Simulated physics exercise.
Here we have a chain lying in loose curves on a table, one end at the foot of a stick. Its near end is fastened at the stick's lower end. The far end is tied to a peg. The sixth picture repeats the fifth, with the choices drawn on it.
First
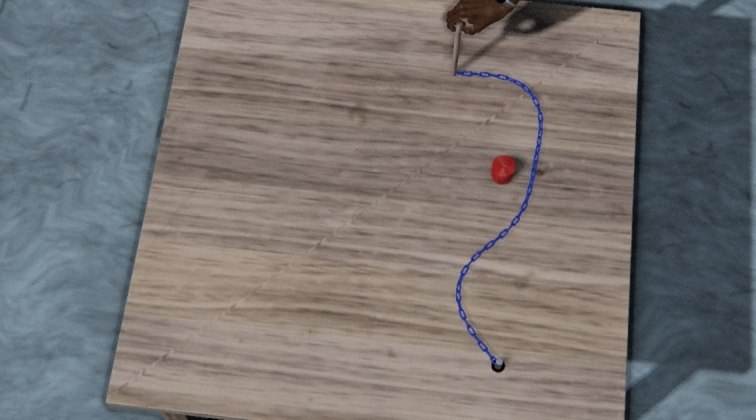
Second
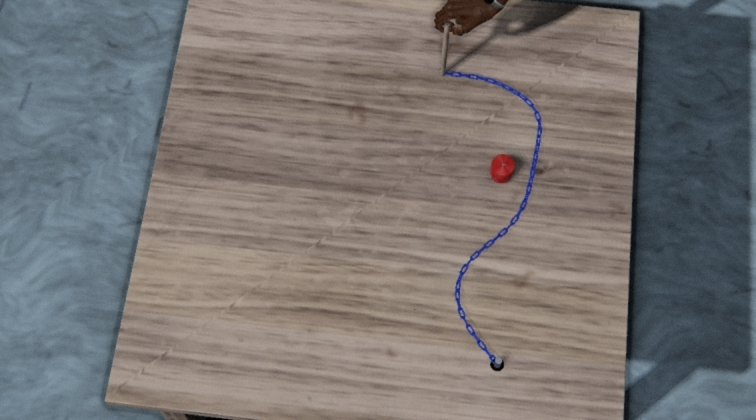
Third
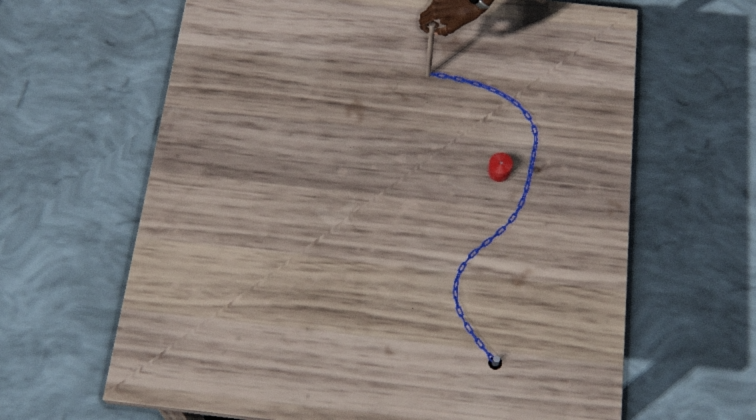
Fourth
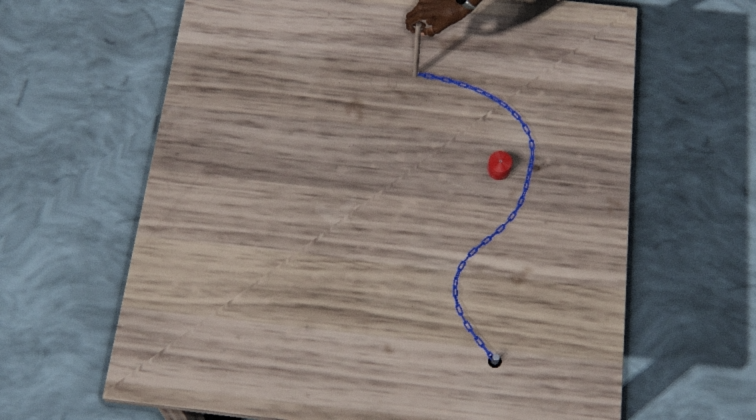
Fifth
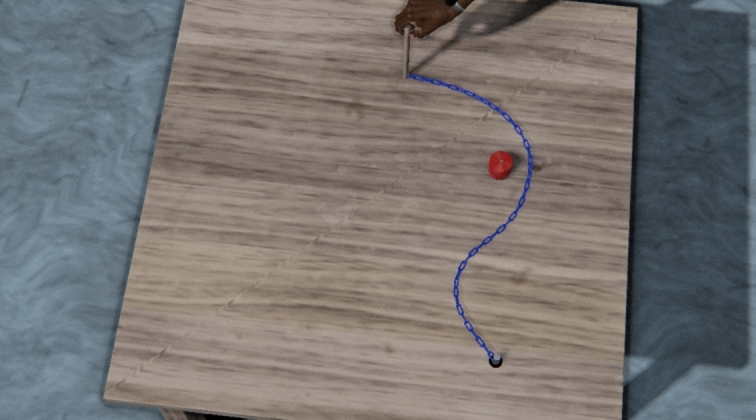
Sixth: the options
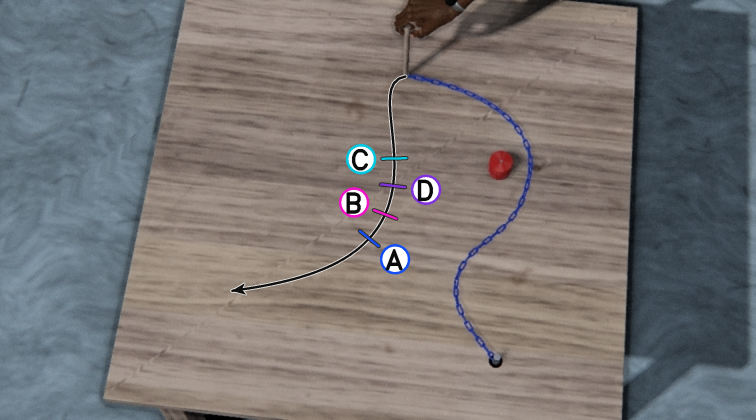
A hand holding a stick slid steadily left along the far side of a wooden table, drawing the attached end of a curvy blue chain with it, while the red object beside the chain stayed put.
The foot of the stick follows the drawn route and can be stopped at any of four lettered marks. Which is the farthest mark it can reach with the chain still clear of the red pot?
B is the last safe stop.
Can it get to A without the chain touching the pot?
No.
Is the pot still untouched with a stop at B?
Yes.
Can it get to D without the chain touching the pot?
Yes.
On the marked copy, A at (369, 239); B at (385, 214); C at (394, 158); D at (393, 186); the route from (406, 76) via (381, 222) to (232, 291).
With B. Early on, foot of the stick (391, 119), middle of the chain (523, 198).
Further on, foot of the stick (394, 171), middle of the chain (523, 198).
At the end, foot of the stick (385, 215), middle of the chain (523, 198); nothing has been touched.
As for the rest, A brings the chain against the pot; C is safe but short; D is safe but short.
